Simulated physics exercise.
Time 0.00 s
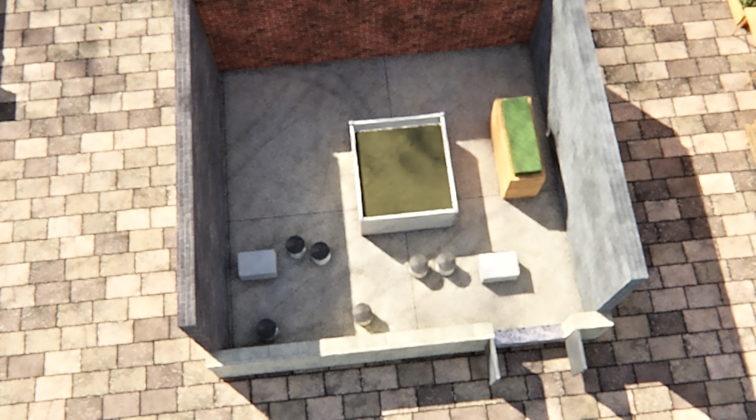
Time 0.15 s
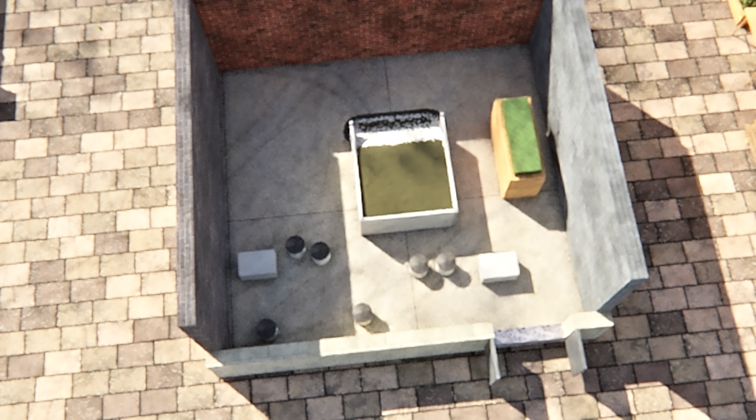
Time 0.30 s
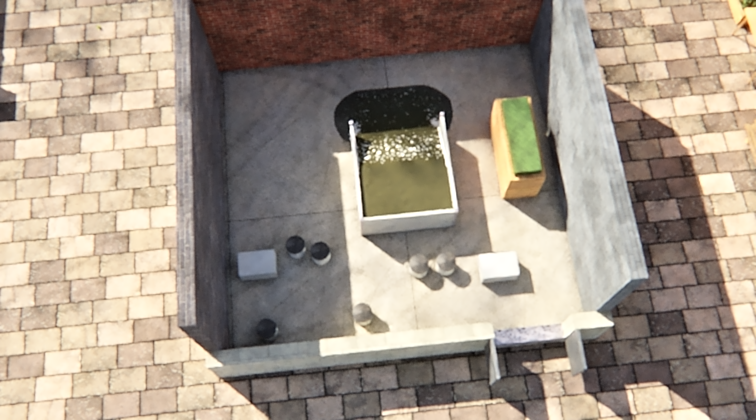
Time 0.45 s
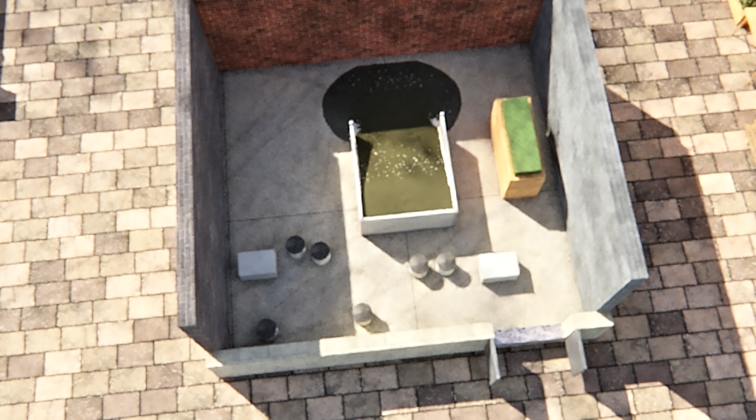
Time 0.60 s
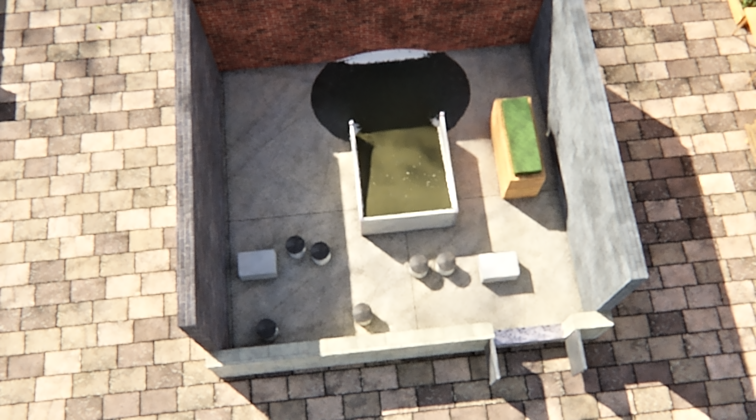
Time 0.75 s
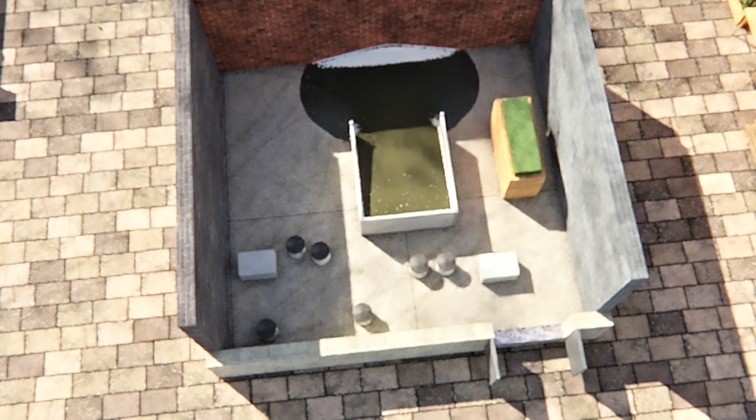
At first, a white-walled tank of murky green water stands full in a walled yard among small blocks and round containers. Then its far side gives way, and foaming water pours out toward the brick wall, spreading into a widening dark pool that reaches it, while the surrounding objects stay still.
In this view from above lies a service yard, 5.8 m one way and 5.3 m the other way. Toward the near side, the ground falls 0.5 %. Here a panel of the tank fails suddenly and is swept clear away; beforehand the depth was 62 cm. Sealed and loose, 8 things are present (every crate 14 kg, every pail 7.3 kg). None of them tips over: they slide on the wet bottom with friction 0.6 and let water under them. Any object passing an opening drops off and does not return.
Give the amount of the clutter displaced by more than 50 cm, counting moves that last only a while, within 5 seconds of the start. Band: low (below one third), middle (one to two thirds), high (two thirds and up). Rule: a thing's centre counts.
Low.
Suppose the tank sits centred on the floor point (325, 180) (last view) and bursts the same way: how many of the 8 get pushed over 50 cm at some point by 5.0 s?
Result: 2.
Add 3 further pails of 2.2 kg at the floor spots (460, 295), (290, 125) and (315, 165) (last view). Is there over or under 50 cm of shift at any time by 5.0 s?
Result, one by one: Not exceeded, exceeded and not exceeded.
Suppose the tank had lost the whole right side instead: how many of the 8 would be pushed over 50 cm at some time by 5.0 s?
Then 1.
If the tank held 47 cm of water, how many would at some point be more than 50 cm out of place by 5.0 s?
Then it comes to 0.
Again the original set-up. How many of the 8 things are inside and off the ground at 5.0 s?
My tally comes to 1.
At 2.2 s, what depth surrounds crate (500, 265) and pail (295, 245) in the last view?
First roughly 0 cm, second roughly 0 cm.
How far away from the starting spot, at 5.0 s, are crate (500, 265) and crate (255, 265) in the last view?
The first ends 0 centimetres from its start and the second 100 centimetres.
After 1.1 s 0 of 8 are over 50 cm from their spots; 0 afloat.
After 2.2 s 0 of 8 are over 50 cm from their spots; 0 afloat.
After 3.5 s 0 of 8 are over 50 cm from their spots; 0 afloat.
After 5.0 s 1 of 8 are over 50 cm from their spots, and 1 have been at some point; 1 afloat.
